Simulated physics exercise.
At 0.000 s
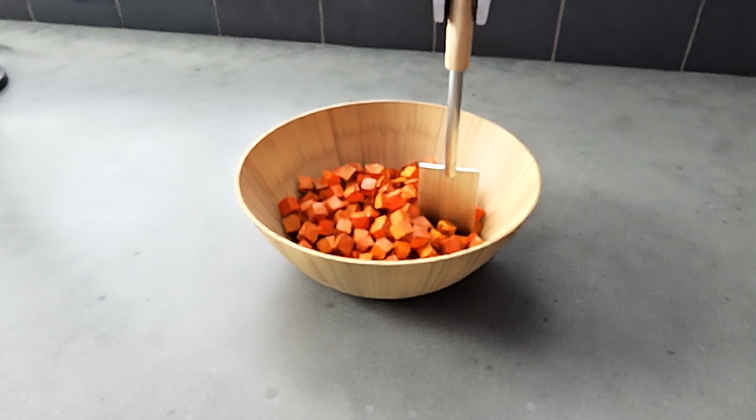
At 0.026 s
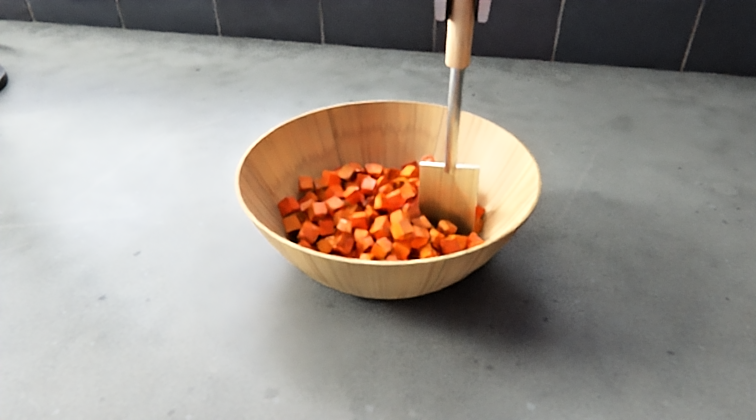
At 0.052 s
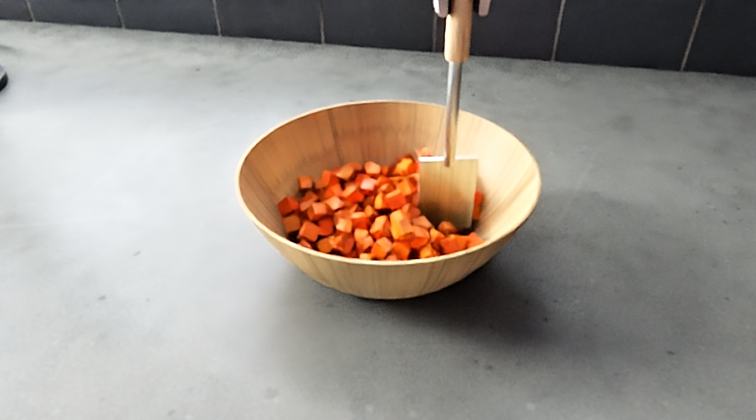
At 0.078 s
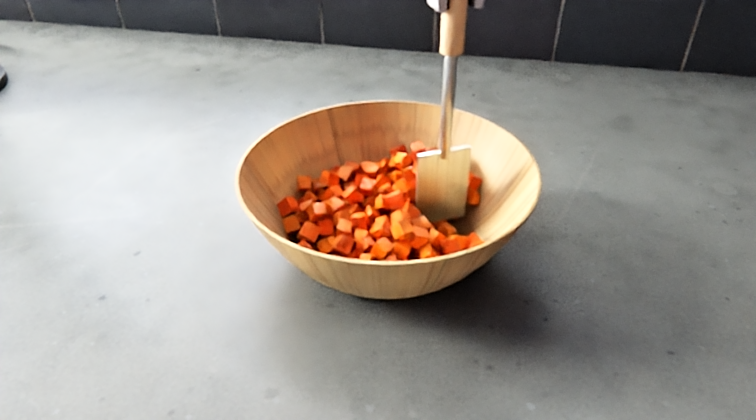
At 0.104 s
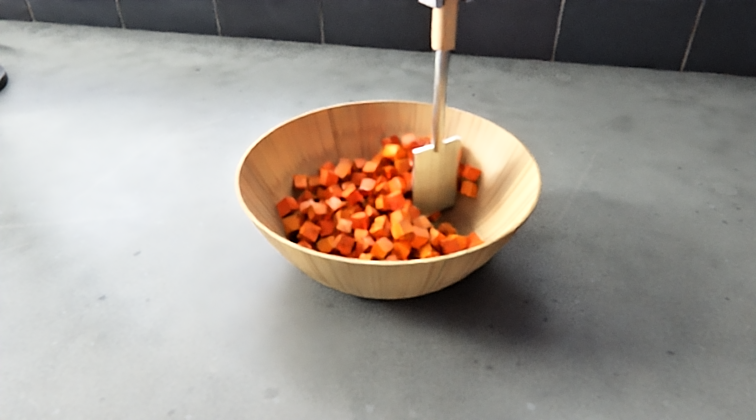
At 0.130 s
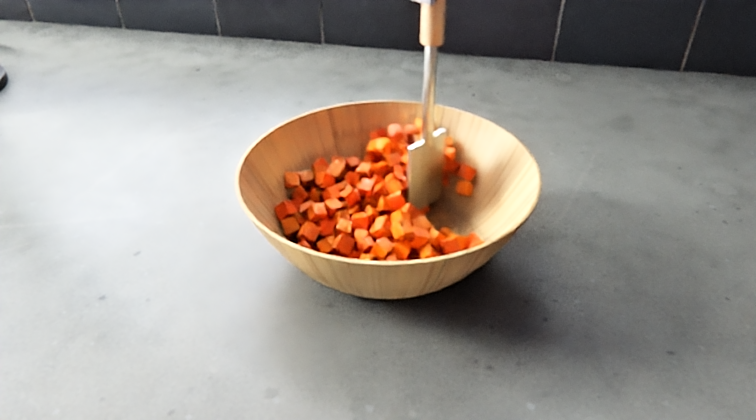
A robot arm pushing orange vegetable dice with a flat spoon toward the back of a wooden bowl on a grey table.
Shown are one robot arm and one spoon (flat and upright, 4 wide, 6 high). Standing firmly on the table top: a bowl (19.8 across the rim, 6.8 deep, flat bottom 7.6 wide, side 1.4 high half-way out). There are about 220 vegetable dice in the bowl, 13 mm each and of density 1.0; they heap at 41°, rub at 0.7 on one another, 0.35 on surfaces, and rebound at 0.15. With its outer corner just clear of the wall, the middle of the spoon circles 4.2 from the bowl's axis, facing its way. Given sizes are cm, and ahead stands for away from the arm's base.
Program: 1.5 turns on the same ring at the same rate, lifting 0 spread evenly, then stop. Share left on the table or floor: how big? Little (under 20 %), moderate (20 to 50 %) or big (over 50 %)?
Little.
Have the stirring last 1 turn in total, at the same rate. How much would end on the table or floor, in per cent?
I'd reckon near 10 per cent.
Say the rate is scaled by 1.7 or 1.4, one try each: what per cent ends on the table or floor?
I'd expect about 30 per cent, then about 20 per cent.
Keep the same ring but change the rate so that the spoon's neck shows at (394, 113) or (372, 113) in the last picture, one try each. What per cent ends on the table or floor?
Some 25 and 40 per cent.
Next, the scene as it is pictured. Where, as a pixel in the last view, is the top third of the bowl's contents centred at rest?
I'd put it at about (313, 233).
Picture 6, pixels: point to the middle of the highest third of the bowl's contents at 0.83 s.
I'd point to about (380, 132).
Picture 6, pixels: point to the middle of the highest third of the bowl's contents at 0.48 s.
I'd point to somewhere close to (389, 247).
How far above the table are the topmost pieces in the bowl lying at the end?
I'd guess close to 7.0 centimetres.
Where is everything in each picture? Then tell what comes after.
The first picture shows spoon neck at (451, 148), 0° round; upper third of the load around (384, 207), from x 290 to 475, top at y 165; 225 in the bowl.
The second picture shows spoon neck at (452, 145), 5° round; upper third of the load around (384, 205), from x 290 to 475, top at y 165.
The third picture shows spoon neck at (451, 138), 17° round; upper third of the load around (384, 199), from x 290 to 475, top at y 155.
The fourth picture shows spoon neck at (446, 131), 31° round; upper third of the load around (401, 187), from x 290 to 475, top at y 150.
The fifth picture shows spoon neck at (438, 125), 45° round; upper third of the load around (396, 181), from x 285 to 475, top at y 140.
The sixth picture shows spoon neck at (428, 120), 59° round; upper third of the load around (391, 172), from x 285 to 475, top at y 125; 225 in the bowl.
After 0.48 s, 247° round, highest piece 8 above the table; 217 in the bowl, 5 on the table or floor, 3 in flight or on the tool.
After 0.83 s, 75° round, highest piece 8 above the table; 205 in the bowl, 18 on the table or floor, 2 in flight or on the tool.
After 1.20 s, 180° round, highest piece 7 above the table; 199 in the bowl, 26 on the table or floor.
After 1.90 s, 180° round, highest piece 7 above the table; 199 in the bowl, 26 on the table or floor.
At rest, 199 in the bowl, 26 on the table or floor. That is 12 % on the table or floor.
